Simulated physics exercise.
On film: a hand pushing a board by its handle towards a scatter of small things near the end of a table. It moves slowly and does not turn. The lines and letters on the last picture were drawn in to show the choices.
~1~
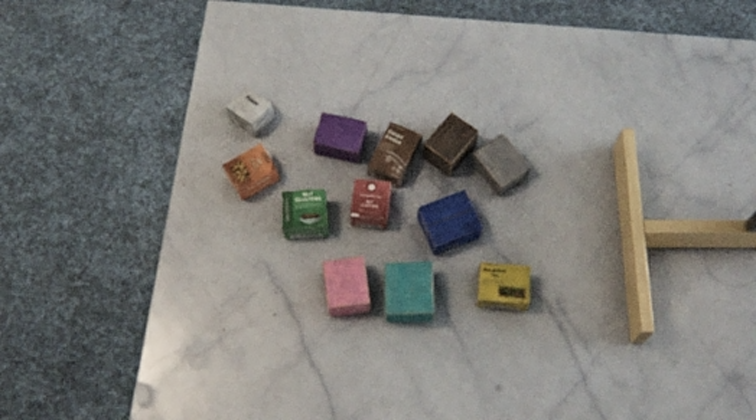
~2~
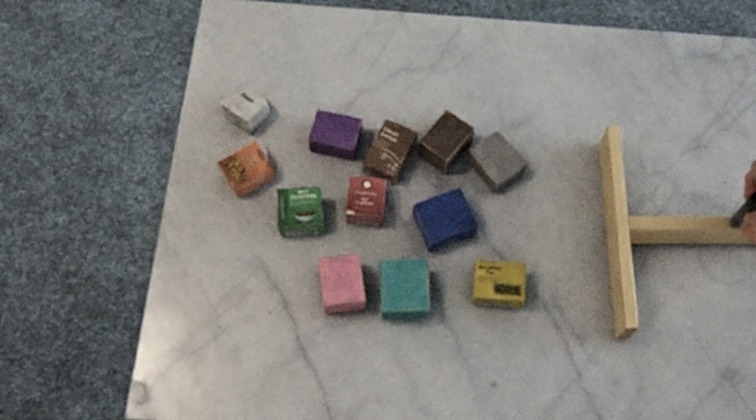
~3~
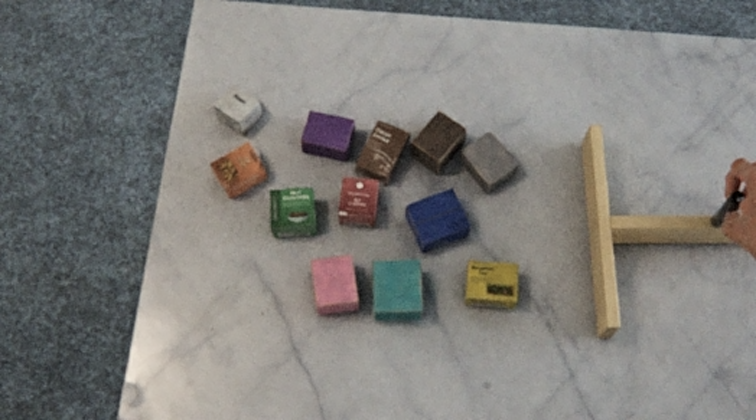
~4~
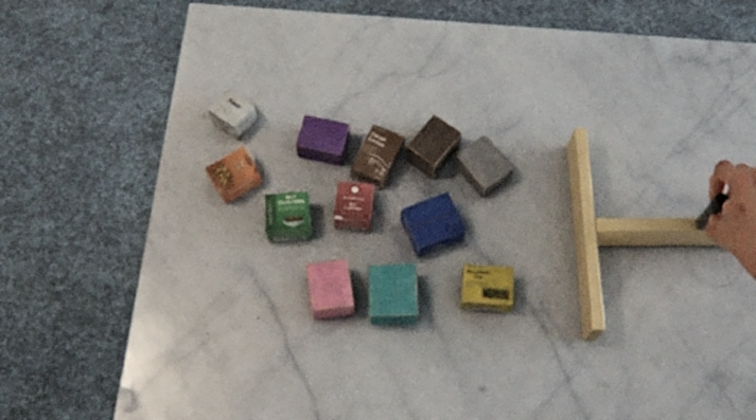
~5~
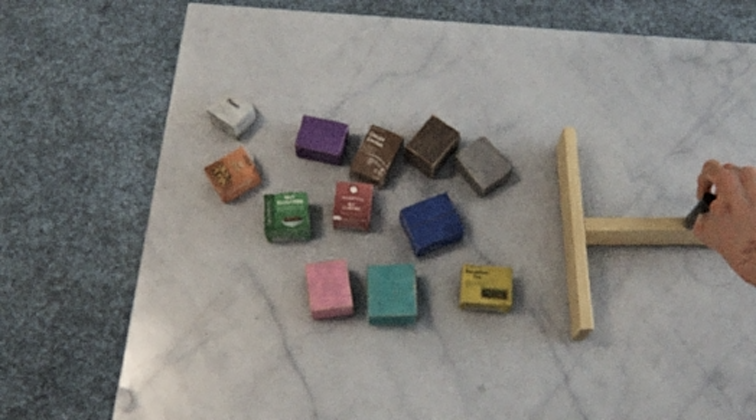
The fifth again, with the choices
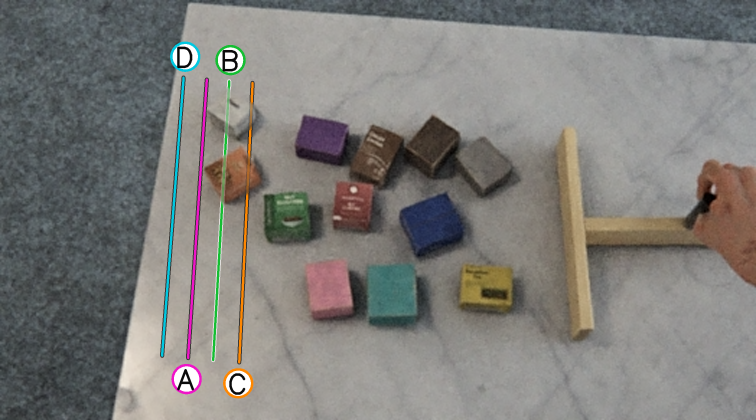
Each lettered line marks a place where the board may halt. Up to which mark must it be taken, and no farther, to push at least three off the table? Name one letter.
Stop at C.
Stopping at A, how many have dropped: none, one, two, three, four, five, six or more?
In all, six or more.
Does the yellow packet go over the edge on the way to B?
By then, no.
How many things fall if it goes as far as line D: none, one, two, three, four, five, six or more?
Six or more.
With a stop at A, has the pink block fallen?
By then, yes.
On the marked copy, A at (198, 211); B at (222, 213); C at (246, 215); D at (173, 209).
Following C. Soon after the start, board (458, 215); turquoise block (377, 293); black block (392, 135).
Later, board (339, 205); orange packet (186, 183); purple block (203, 145).
In the end, board (247, 198); orange packet over the edge; purple block over the edge; six fallen.
As for the rest, A drops nine, but is farther than needed; B drops six, but is farther than needed; D drops eleven, but is farther than needed.
